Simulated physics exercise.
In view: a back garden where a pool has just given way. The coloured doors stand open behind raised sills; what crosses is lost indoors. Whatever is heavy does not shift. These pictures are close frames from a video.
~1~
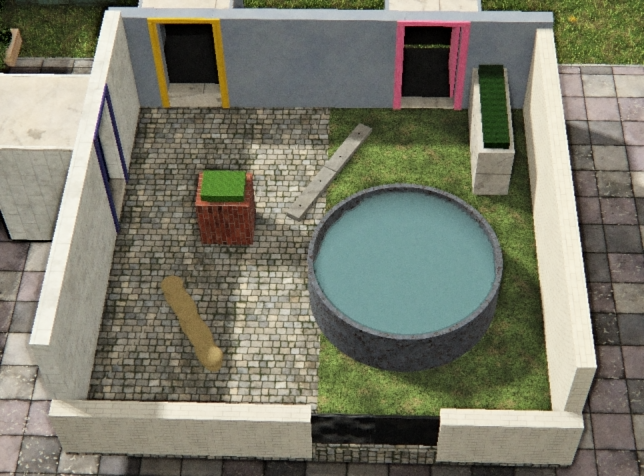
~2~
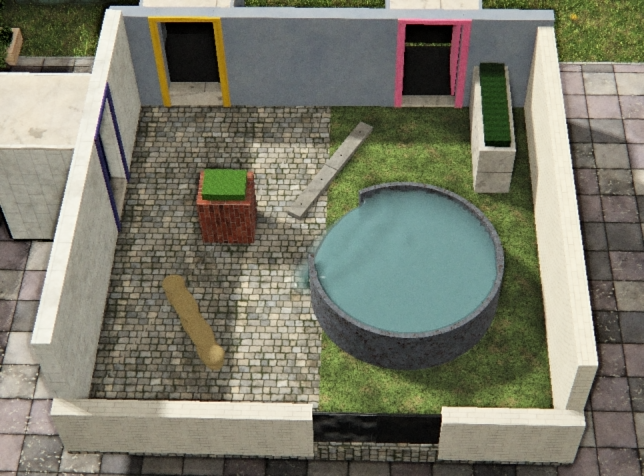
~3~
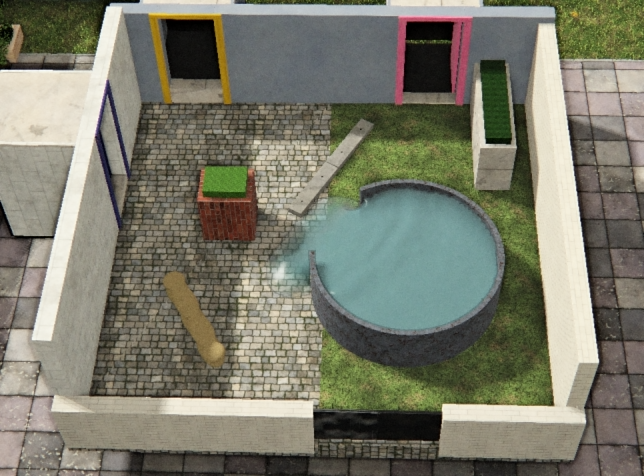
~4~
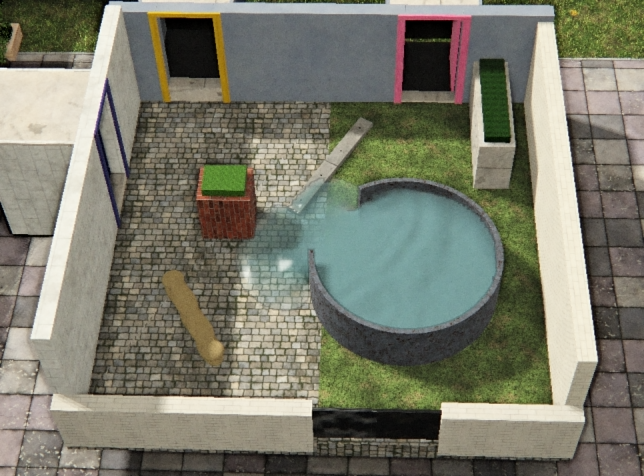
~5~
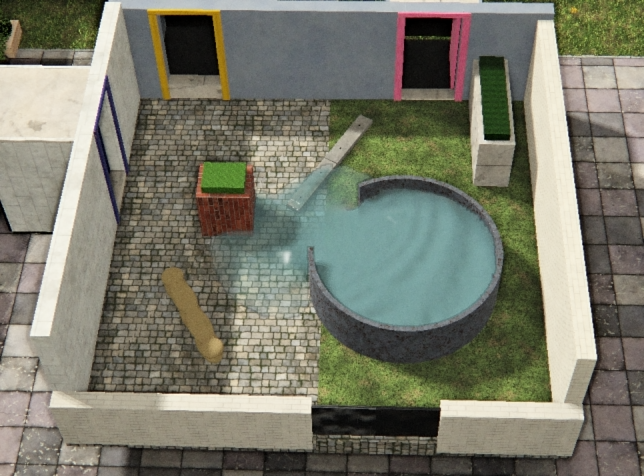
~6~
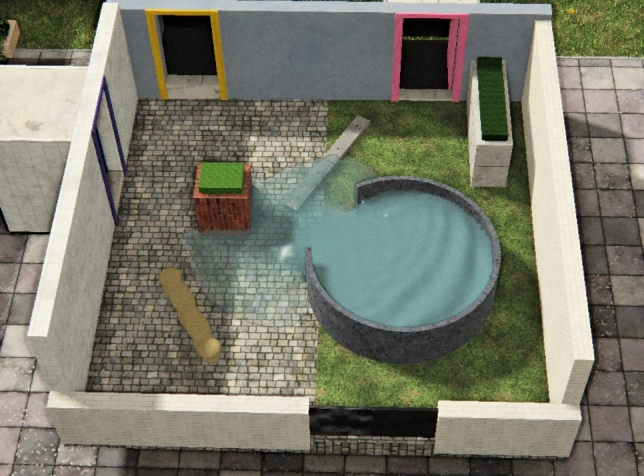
Water pours from a gap that opens in the left side of a round, dark-walled pool in a walled garden, spreading left across grass and paving, past a grey plank and around a red brick planter topped with green.
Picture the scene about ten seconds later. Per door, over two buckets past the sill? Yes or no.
Yellow door no, blue door yes, pink door yes.
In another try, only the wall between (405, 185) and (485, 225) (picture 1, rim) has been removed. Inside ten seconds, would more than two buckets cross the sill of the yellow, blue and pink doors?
Yellow door: Short of the mark; blue door: Short of the mark; pink door: Beyond the mark.
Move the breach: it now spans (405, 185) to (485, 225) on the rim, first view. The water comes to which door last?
I say the blue door.
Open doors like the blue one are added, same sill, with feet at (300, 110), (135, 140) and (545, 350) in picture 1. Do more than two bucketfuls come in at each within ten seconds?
Well, the first one overshoots, the next overshoots, and the last doesn't reach it.
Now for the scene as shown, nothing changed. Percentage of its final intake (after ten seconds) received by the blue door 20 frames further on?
Around 0 in a hundred.
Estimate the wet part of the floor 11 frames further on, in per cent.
My estimate is close to 55 per cent.
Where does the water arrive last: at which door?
It's the pink one.
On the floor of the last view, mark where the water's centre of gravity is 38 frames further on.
Close to (294, 237).
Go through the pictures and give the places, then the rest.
The pool at (405, 261) is whole and still, in the first picture.
Water pours out at (328, 241) and has run to (304, 290), in the second picture.
Water pours out at (329, 241) and has run to (277, 287), in the third picture.
Water pours out at (328, 241) and has run to (248, 285), in the fourth picture.
The front is at (216, 237), out from the gap at (328, 238), in the fifth picture.
Water pours out at (325, 238) and has run to (187, 234), in the sixth picture.
A moment on, water covers 35 % of the floor; the yellow door not reached, the blue door not reached, the pink door not reached.
Next, water covers 55 % of the floor; the yellow door wet at the sill, nothing in, the blue door wet at the sill, nothing in, the pink door not reached.
Then, water covers 75 % of the floor; the yellow door wet at the sill, nothing in, the blue door wet at the sill, nothing in, the pink door under two buckets in.
Later, water covers 85 % of the floor; the yellow door under two buckets in, the blue door over two buckets in, the pink door over two buckets in.
In the end, water covers 95 % of the floor; the yellow door under two buckets in, the blue door over two buckets in, the pink door far over two buckets in.
